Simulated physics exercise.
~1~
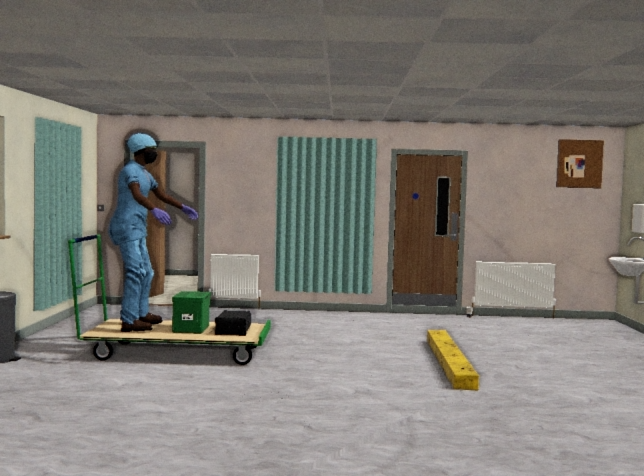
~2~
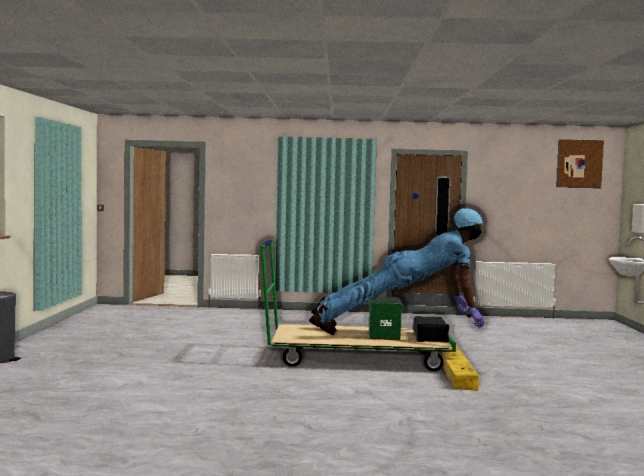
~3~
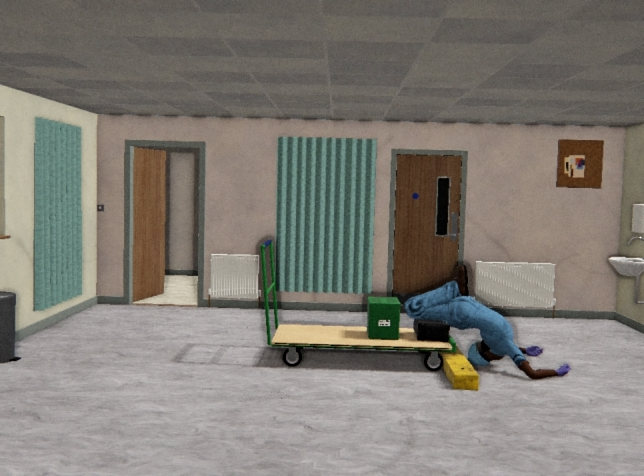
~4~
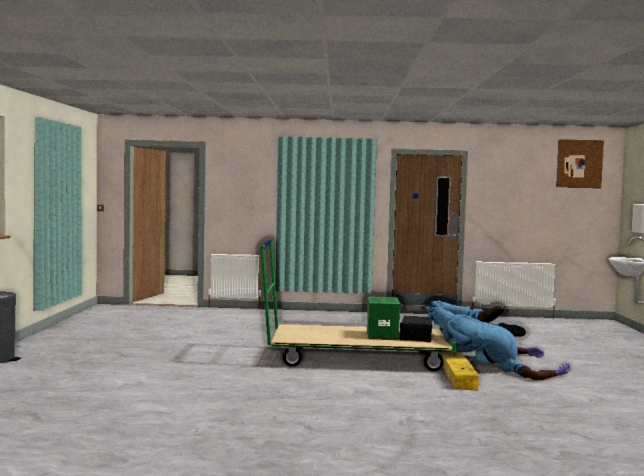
A worker in blue scrubs rode a flat trolley rightward with a green box and a black case until it stopped at a low yellow kerb, then pitched headfirst over the front and ended sprawled on the floor, both items still aboard.
